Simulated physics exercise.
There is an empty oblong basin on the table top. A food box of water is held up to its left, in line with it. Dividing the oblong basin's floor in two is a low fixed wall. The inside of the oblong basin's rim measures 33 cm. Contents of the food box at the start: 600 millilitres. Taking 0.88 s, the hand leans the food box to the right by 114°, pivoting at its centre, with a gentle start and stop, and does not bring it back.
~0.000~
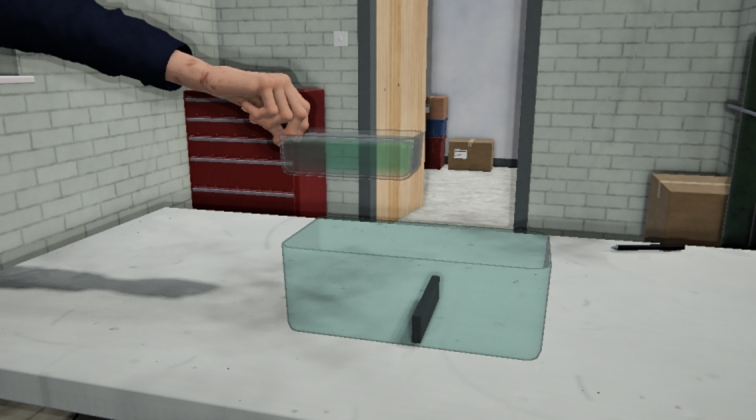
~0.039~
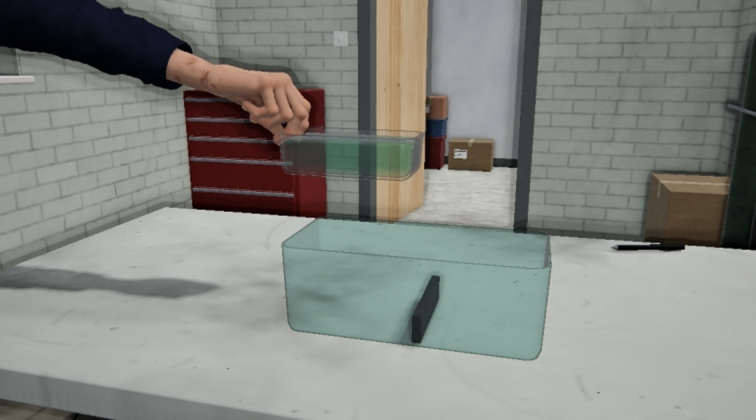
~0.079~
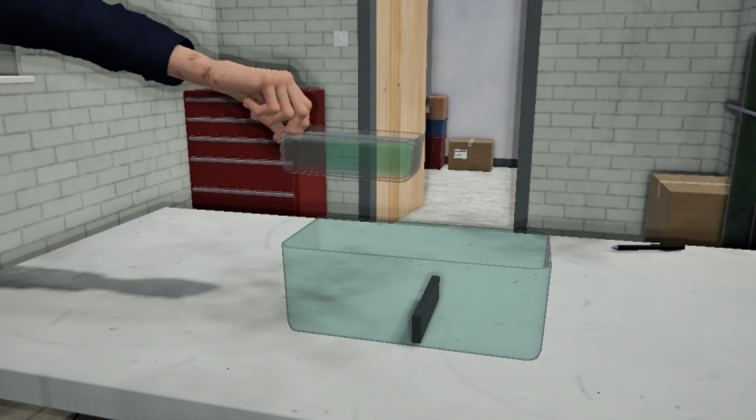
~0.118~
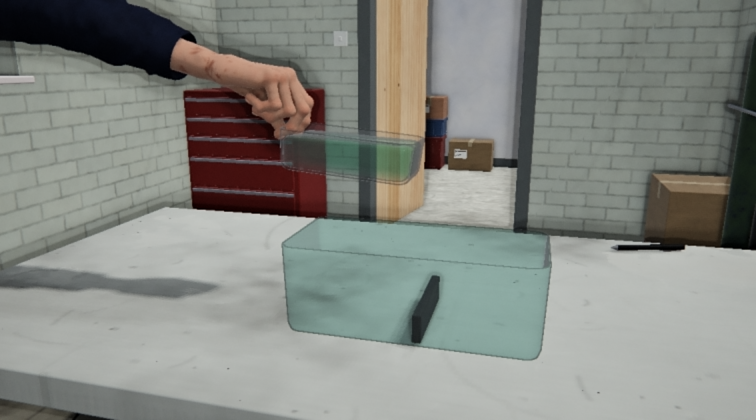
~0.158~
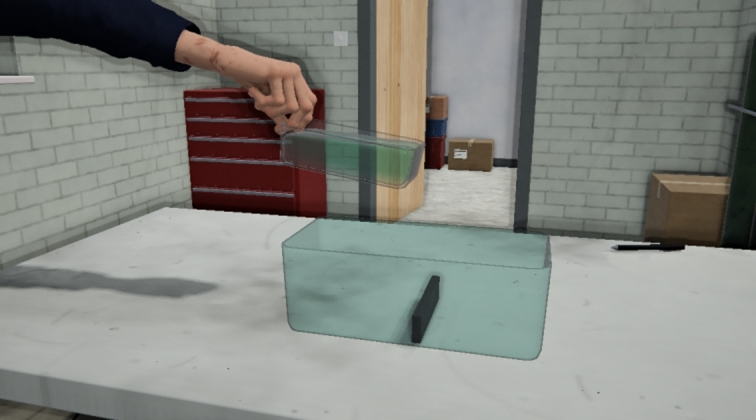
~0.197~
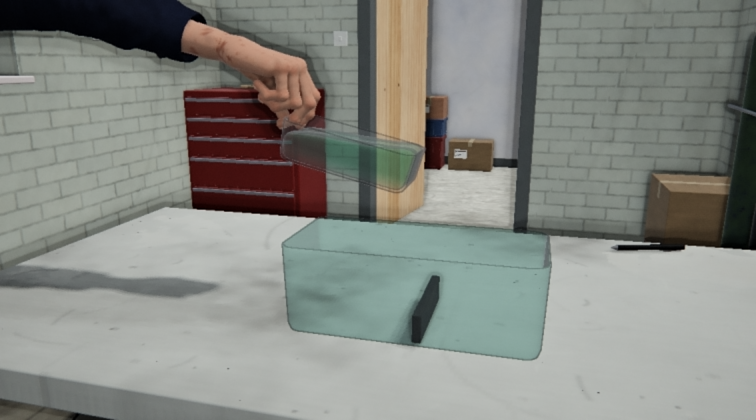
A hand holding a clear food box of greenish water above an oblong basin on a table, gently leaning it right.
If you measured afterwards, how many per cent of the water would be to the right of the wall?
About 79 out of 100.
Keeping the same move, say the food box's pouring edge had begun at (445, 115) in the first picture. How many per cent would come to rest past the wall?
It would then come to around 80 percent.
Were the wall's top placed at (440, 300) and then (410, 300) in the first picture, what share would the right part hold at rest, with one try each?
The first gives near 65 per cent and the second near 80 per cent.
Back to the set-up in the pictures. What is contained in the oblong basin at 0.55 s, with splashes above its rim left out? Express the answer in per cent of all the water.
Estimate - around 54 in a hundred parts.
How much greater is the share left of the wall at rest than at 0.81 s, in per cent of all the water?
1 %.
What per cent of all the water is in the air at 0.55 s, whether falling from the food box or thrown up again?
My guess is roughly 36 %.
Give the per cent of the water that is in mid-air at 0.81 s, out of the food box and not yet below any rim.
Near 2 in a hundred.
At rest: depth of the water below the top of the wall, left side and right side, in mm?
Left side: Around 34 mm. Right side: Around 16 mm.
After 0.55 s the tilt is 79° and 11 per cent is still to pour, 1 is left of the wall and 53 right of it.
After 0.81 s the tilt is 112° and 0 per cent is still to pour, 19 is left of the wall and 79 right of it.
After 1.08 s the tilt is 114° and 0 per cent is still to pour, 20 is left of the wall and 79 right of it.
After 1.38 s the tilt is 114° and 0 per cent is still to pour, 20 is left of the wall and 79 right of it.
In the end 20 per cent lies left of the wall, 79 right of it and 1 outside.
